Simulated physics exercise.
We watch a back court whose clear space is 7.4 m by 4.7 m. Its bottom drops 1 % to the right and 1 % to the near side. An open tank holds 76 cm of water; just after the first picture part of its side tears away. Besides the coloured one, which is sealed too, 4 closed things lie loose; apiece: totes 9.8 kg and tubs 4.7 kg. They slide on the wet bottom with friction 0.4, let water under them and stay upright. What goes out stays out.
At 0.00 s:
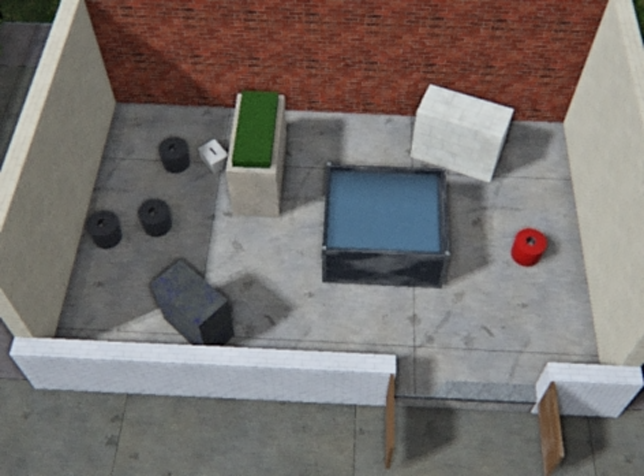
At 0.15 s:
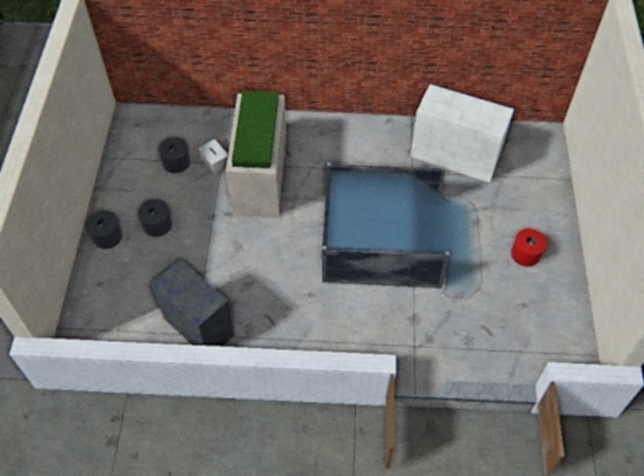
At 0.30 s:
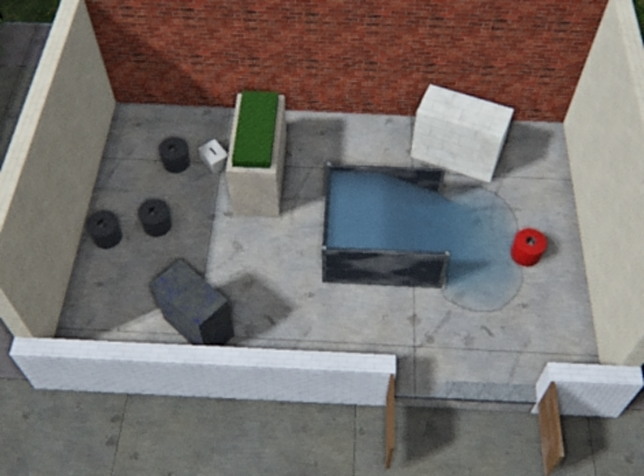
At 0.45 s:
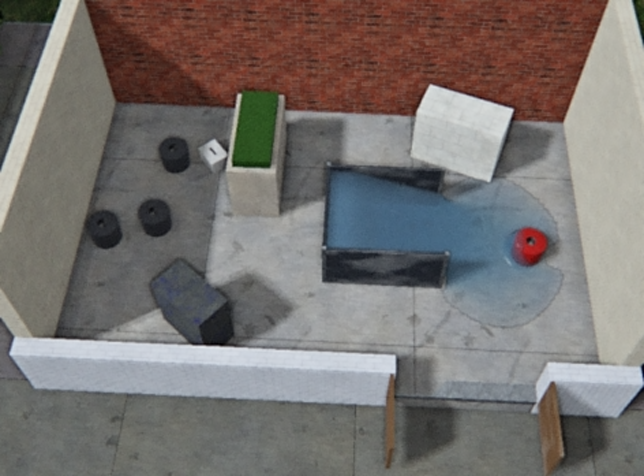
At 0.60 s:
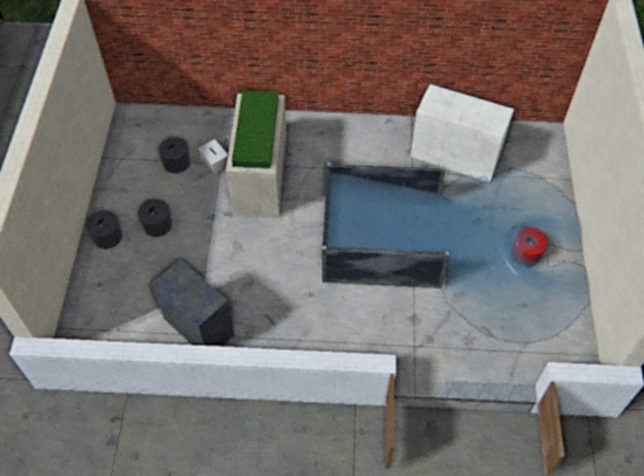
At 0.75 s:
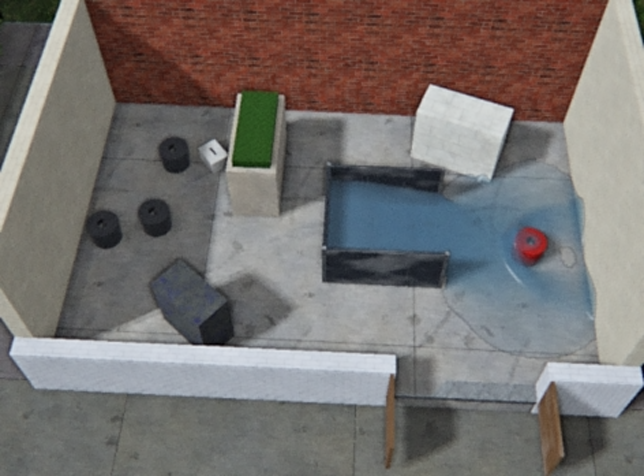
A tank's right side opens and water spreads rightward around a red tub that stays put.
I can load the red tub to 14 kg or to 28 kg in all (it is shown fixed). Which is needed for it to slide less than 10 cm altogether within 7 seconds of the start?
For it, neither weight holds it.
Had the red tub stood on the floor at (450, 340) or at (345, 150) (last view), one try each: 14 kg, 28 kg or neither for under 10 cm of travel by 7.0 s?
In turn: Neither is enough; it takes the larger.
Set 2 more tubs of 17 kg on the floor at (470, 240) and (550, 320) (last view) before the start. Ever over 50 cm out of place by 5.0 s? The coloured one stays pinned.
In turn: Past it, more.
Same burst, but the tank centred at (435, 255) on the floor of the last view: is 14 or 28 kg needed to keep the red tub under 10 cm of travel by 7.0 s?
In that case neither weight holds it.
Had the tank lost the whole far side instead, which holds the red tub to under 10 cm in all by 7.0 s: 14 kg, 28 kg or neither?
In that case only the larger load is enough.
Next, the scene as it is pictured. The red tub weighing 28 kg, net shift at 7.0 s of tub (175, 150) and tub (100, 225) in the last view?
In turn: 0 cm, 10 cm.
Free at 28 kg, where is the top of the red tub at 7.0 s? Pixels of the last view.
Near (523, 270).
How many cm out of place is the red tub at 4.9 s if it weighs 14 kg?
About 250 cm.
After 1.4 s the red tub would be 54 cm from its start with 14 kg and 61 cm from its start with 28 kg; 34 cm of water round it then.
After 3.1 s the red tub would be 130 cm from its start with 14 kg and 43 cm from its start with 28 kg; 15 cm of water round it then.
After 4.9 s the red tub would be 245 cm from its start with 14 kg and 52 cm from its start with 28 kg; 10 cm of water round it then.
After 7.0 s the red tub would be 245 cm from its start with 14 kg and 52 cm from its start with 28 kg; 8 cm of water round it then.
